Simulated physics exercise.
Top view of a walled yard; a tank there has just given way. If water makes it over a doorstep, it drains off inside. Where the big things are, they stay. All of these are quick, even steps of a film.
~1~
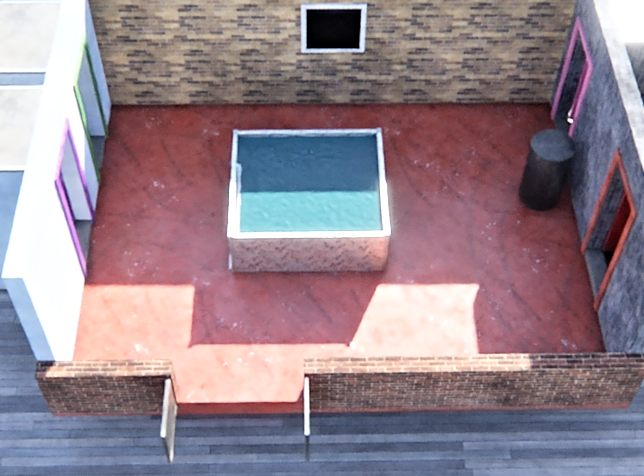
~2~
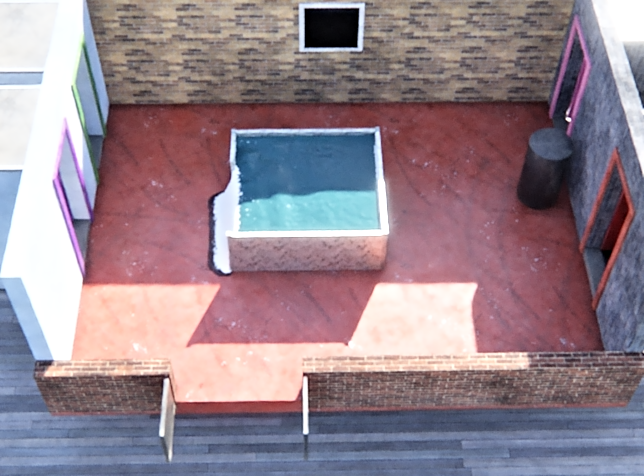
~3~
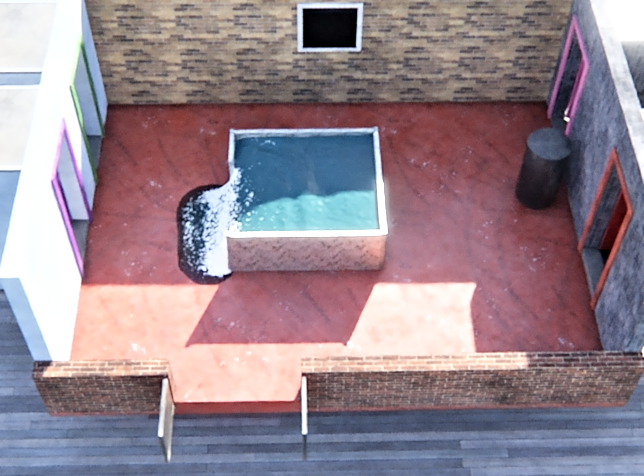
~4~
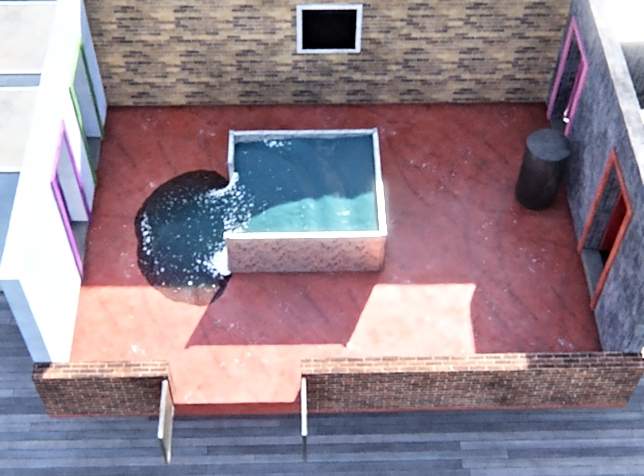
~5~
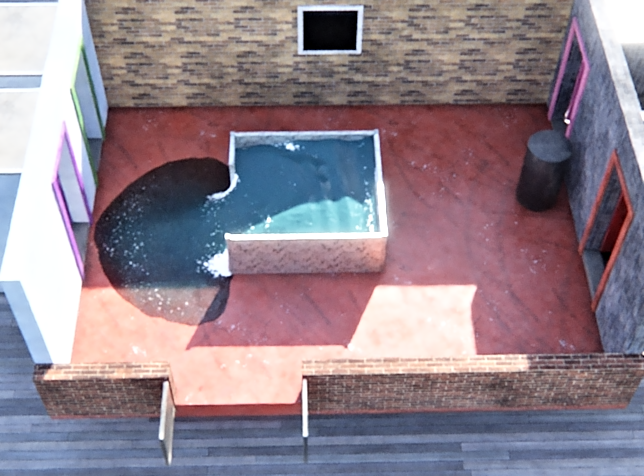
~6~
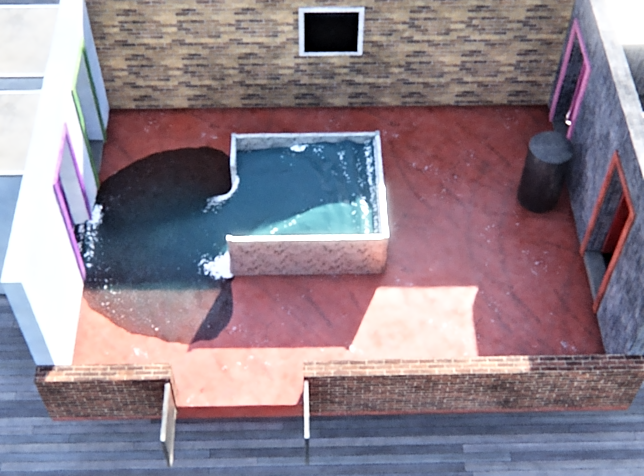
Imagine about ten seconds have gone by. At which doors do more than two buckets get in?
Result: Green door: Limit exceeded, red door: Limit not exceeded, purple door: Limit exceeded, pink door: Limit exceeded.
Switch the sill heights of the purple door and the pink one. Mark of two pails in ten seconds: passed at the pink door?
In short: Pink stays under.
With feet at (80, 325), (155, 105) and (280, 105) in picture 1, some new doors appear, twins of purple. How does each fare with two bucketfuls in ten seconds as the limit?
In that order: Is over, takes more, lets less in.
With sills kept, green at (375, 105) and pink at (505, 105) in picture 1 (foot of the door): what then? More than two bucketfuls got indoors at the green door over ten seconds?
As I see it, the green door comes in lower.
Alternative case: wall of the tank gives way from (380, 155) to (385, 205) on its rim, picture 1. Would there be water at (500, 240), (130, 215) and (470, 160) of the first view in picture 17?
Submerged, untouched, submerged.
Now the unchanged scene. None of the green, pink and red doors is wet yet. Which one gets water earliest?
It's the one in green.
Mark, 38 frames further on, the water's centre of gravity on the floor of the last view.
Close to pixel (266, 245).
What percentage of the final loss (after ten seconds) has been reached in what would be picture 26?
I'd estimate some 60 per cent.
A moment on, water covers 25 % of the floor; the green door under two buckets in, the red door not reached, the purple door far over two buckets in, the pink door not reached.
Next, water covers 25 % of the floor; the green door over two buckets in, the red door not reached, the purple door far over two buckets in, the pink door not reached.
Then, water covers 50 % of the floor; the green door far over two buckets in, the red door not reached, the purple door far over two buckets in, the pink door not reached.
Later, water covers 90 % of the floor; the green door far over two buckets in, the red door wet at the sill, nothing in, the purple door far over two buckets in, the pink door not reached.
In the end, water covers 95 % of the floor; the green door far over two buckets in, the red door wet at the sill, nothing in, the purple door far over two buckets in, the pink door over two buckets in.
